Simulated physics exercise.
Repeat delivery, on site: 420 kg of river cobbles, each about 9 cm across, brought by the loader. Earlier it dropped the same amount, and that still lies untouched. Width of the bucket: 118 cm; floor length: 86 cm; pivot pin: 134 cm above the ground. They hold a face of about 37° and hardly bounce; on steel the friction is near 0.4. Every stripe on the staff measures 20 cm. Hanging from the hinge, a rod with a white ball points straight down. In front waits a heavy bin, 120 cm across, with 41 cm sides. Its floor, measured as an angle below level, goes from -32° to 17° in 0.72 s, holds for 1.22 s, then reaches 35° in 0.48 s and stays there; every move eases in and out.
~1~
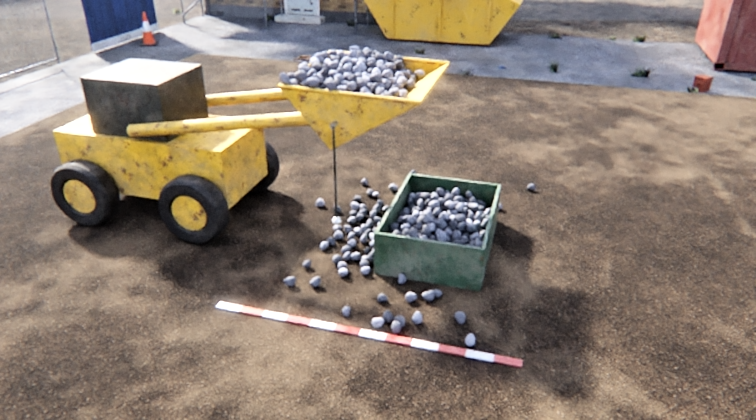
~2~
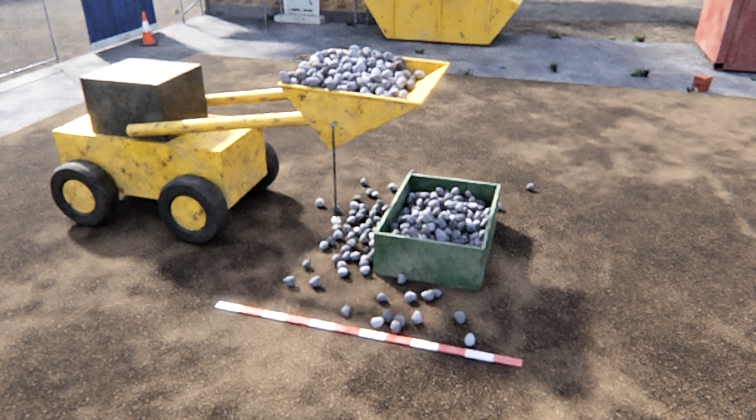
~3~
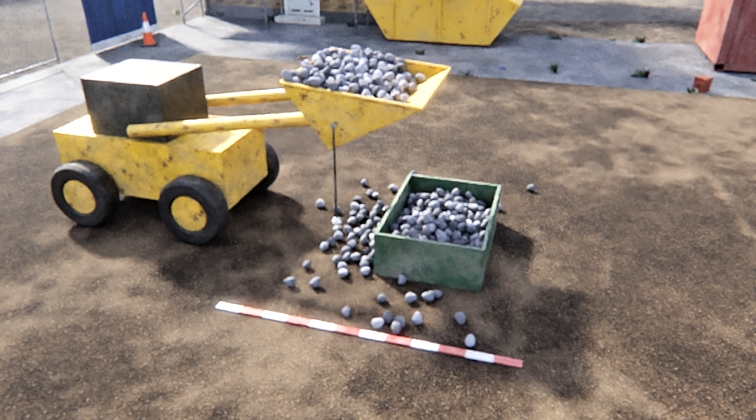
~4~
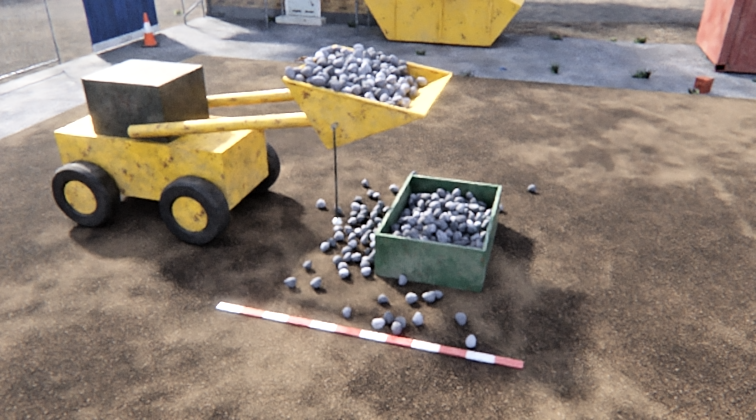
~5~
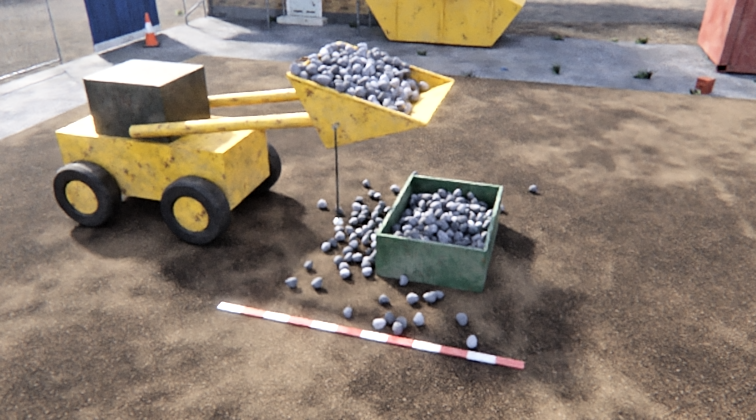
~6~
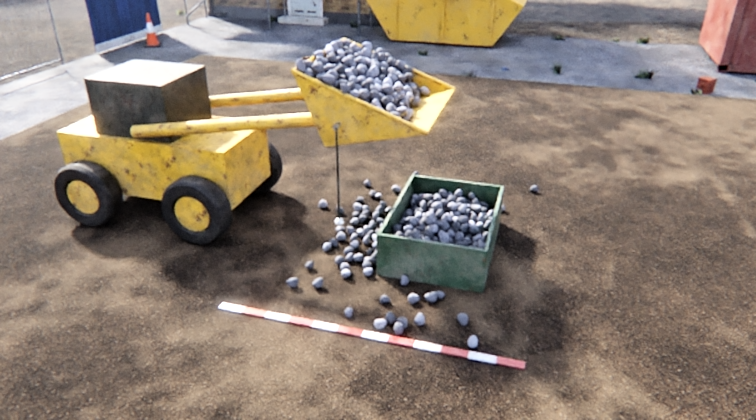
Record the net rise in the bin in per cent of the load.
Net rise: About 81 %.
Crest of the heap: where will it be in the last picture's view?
Around (453, 196).
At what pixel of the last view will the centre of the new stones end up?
They settle centred around (458, 215).
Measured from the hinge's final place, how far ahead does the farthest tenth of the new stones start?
I'd estimate about 120 cm.
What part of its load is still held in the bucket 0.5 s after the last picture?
100 %.
Then, 0.2 s after the last picture the floor is at 9°; in per cent of one load, 100 in the bucket, 13 short of the bin, 83 in the bin, 4 beside or beyond the bin; the foremost stones are at (492, 247).
Then, 0.5 s after the last picture the floor is at 17°; in per cent of one load, 99 in the bucket, 14 short of the bin, 84 in the bin, 5 beside or beyond the bin; the foremost stones are at (492, 247).
Then, 2.6 s after the last picture the floor is at 35°; in per cent of one load, 0 in the bucket, 14 short of the bin, 167 in the bin, 20 beside or beyond the bin; the foremost stones are at (607, 279).
Then, 5.2 s after the last picture the floor is at 35°; in per cent of one load, 0 in the bucket, 14 short of the bin, 164 in the bin, 22 beside or beyond the bin; the foremost stones are at (610, 280). Net gain in the bin, 81.
